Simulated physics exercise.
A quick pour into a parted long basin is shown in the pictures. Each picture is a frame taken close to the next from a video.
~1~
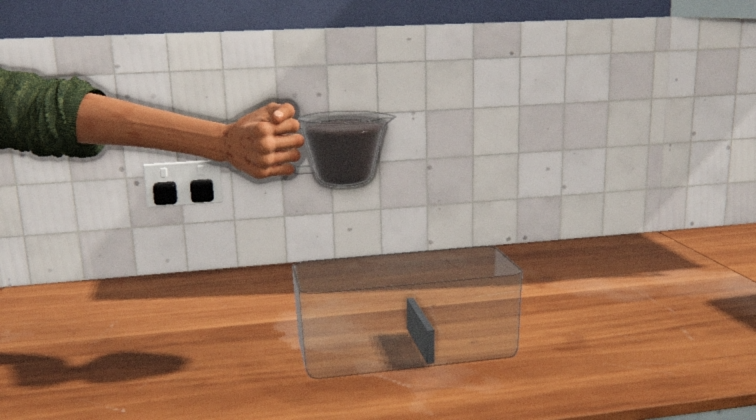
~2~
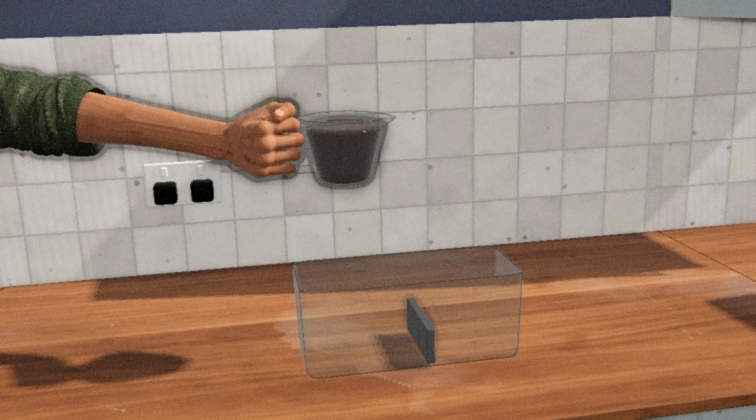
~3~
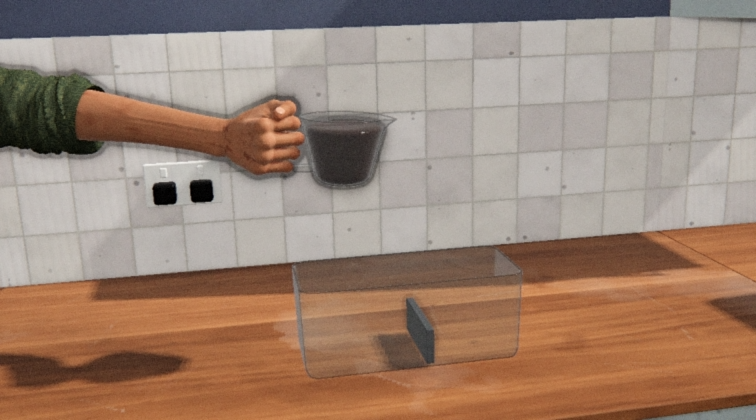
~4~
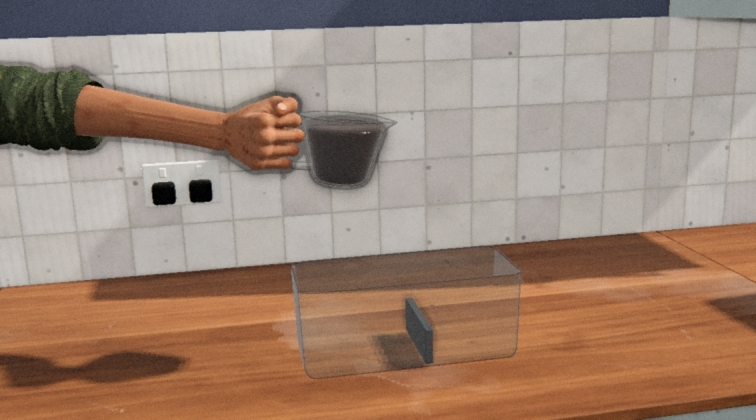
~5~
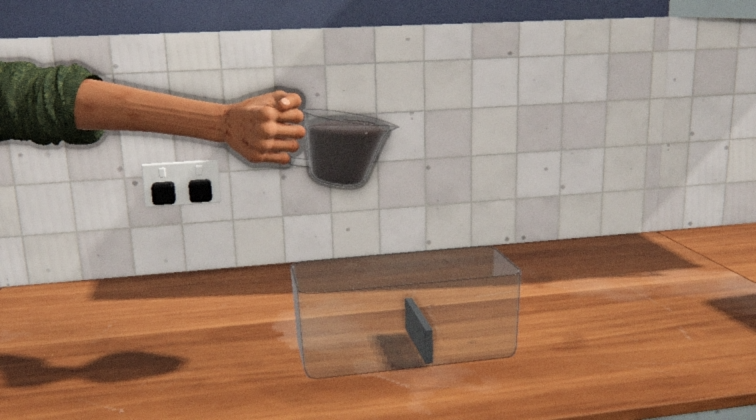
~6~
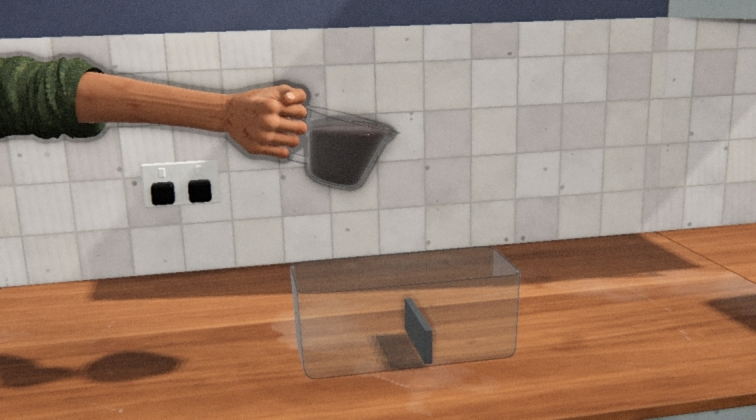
A hand in a dark green sleeve, reaching in from the left, holds a clear jug of dark liquid level at first, then slowly tips it slightly to the right. Below it, a clear rectangular basin with a small grey-blue divider sits on a wooden counter. The steady view looks slightly down at the kitchen worktop, with pale tiles and a black-switched white socket plate behind.
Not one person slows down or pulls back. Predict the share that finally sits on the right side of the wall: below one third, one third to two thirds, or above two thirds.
Right-side share: Above two thirds.
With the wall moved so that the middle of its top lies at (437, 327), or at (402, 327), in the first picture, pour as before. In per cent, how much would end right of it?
50 % then 85 %.
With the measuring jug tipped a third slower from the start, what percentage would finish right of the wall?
Roughly 85 in a hundred.
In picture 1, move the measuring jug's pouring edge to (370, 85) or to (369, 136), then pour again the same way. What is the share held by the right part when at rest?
One after the other: 45 %, 25 %.
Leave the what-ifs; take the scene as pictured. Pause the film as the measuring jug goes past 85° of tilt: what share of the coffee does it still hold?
About 40 %.
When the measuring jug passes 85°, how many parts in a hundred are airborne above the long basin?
Share in flight: Approx. 40 %.
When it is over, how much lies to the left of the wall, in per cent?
That is roughly 20 percent of it.
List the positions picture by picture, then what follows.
Tilt 0°; pouring edge (396, 115); surface from (303, 128) to (382, 124); the long basin's rim runs from (296, 279) to (509, 260); the wall's top is at (420, 314), in the first picture.
Tilt 1°; pouring edge (397, 116); surface from (304, 128) to (382, 124), in the second picture.
Tilt 3°; pouring edge (397, 118); surface from (304, 128) to (382, 125), in the third picture.
Tilt 6°; pouring edge (398, 121); surface from (306, 127) to (382, 126), in the fourth picture.
Tilt 11°; pouring edge (399, 126); surface from (307, 127) to (385, 126), in the fifth picture.
Tilt 17°; pouring edge (401, 132); surface from (309, 129) to (390, 130), in the sixth picture.
A moment on, the measuring jug is tipped on its side and 42 per cent is still to pour, 0 is left of the wall and 19 right of it.
Next, the measuring jug is tipped right over and 1 per cent is still to pour, 16 is left of the wall and 77 right of it.
Then the measuring jug is tipped right over and 0 per cent is still to pour, 22 is left of the wall and 77 right of it.
Later the measuring jug is tipped right over and 0 per cent is still to pour, 22 is left of the wall and 77 right of it.
Finally, 22 per cent lies left of the wall, 77 right of it and 1 outside.
